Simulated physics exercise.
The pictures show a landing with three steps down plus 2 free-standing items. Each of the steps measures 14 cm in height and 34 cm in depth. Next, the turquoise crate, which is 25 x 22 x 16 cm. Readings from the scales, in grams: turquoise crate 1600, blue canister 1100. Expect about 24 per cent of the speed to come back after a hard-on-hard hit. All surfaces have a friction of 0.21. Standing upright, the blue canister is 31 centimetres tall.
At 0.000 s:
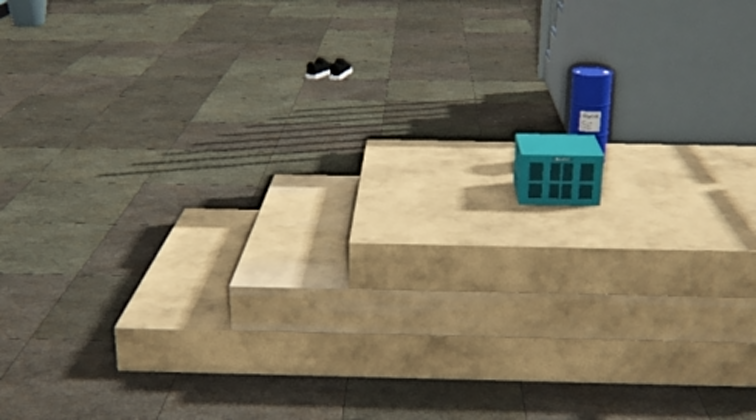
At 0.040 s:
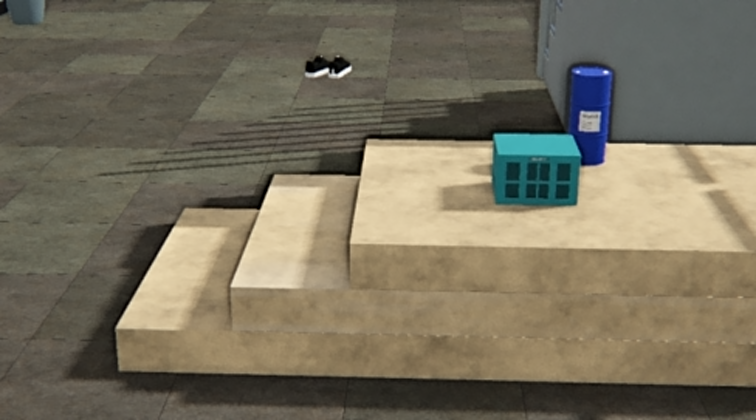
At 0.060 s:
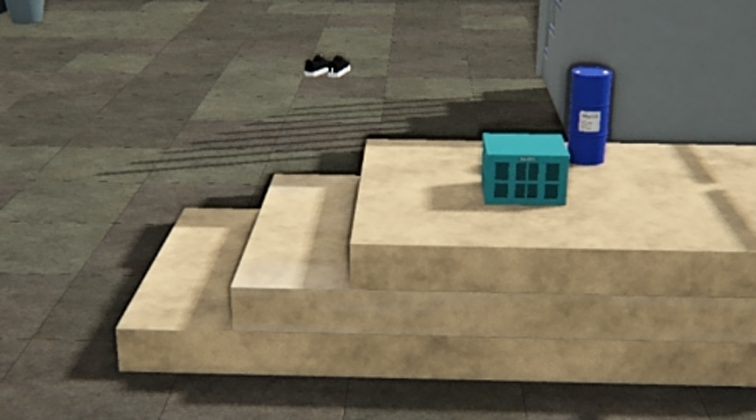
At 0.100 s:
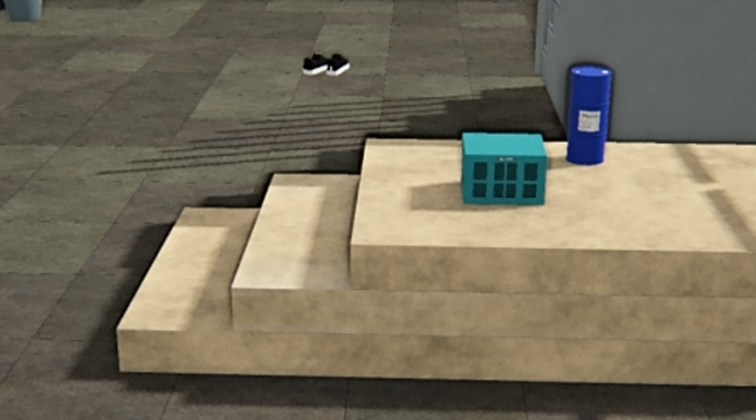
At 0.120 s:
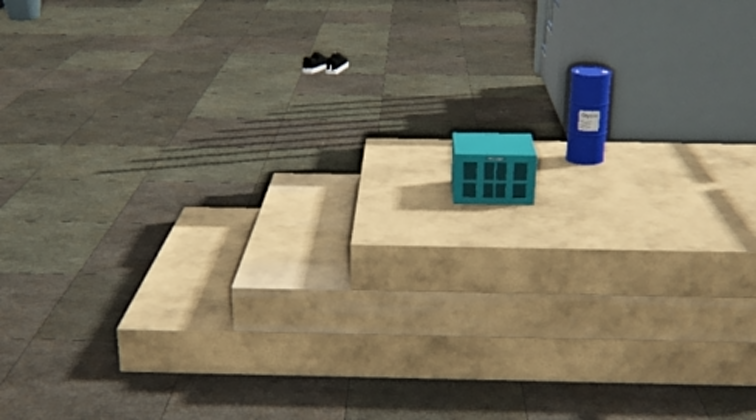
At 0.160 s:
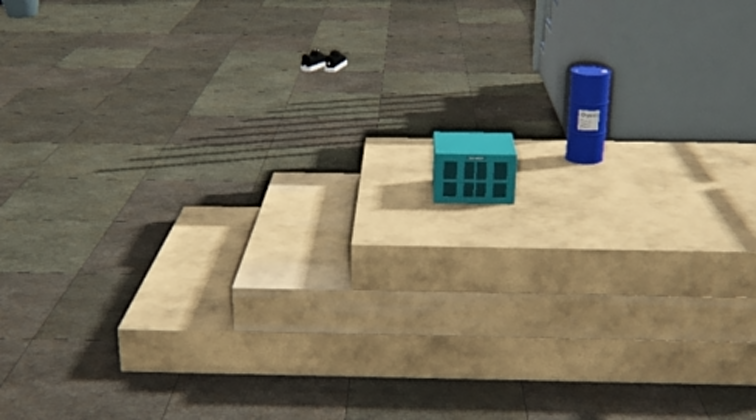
A pale stone-like landing with steps descending on its left side stands on a dark tiled floor, seen from the front and slightly above. A turquoise crate with dark openings sits on the top level beside an upright blue canister, with black-and-white shoes on the floor behind and a grey wall at right. The crate slides steadily left across the landing, away from the canister, while the view barely shifts.
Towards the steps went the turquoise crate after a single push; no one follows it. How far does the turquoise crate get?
It ends partway down.
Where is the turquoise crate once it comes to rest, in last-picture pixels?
It winds up close to (286, 206).
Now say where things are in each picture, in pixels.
In the first frame, 62 cm of landing left; turquoise crate (557, 169); blue canister (589, 117).
In the second frame, 55 cm of landing left; turquoise crate (535, 169); blue canister (589, 117).
In the third frame, 52 cm of landing left; turquoise crate (524, 169); blue canister (589, 117).
In the fourth frame, 45 cm of landing left; turquoise crate (503, 168); blue canister (588, 116).
In the fifth frame, 42 cm of landing left; turquoise crate (493, 168); blue canister (588, 116).
In the sixth frame, 36 cm of landing left; turquoise crate (473, 168); blue canister (588, 115).
Around 0.36 s, 11 cm of landing left; turquoise crate near (393, 166).
Around 0.56 s, 6 cm past the top edge and 1 cm lower; turquoise crate near (339, 168).
Around 0.76 s, 18 cm past the top edge and 8 cm lower; turquoise crate near (303, 189).
Finally (1.4 s), 23 cm past the top edge and 14 cm lower; blue canister still in place (within 12 cm). Final places as that camera would see them, turquoise crate near (286, 206).
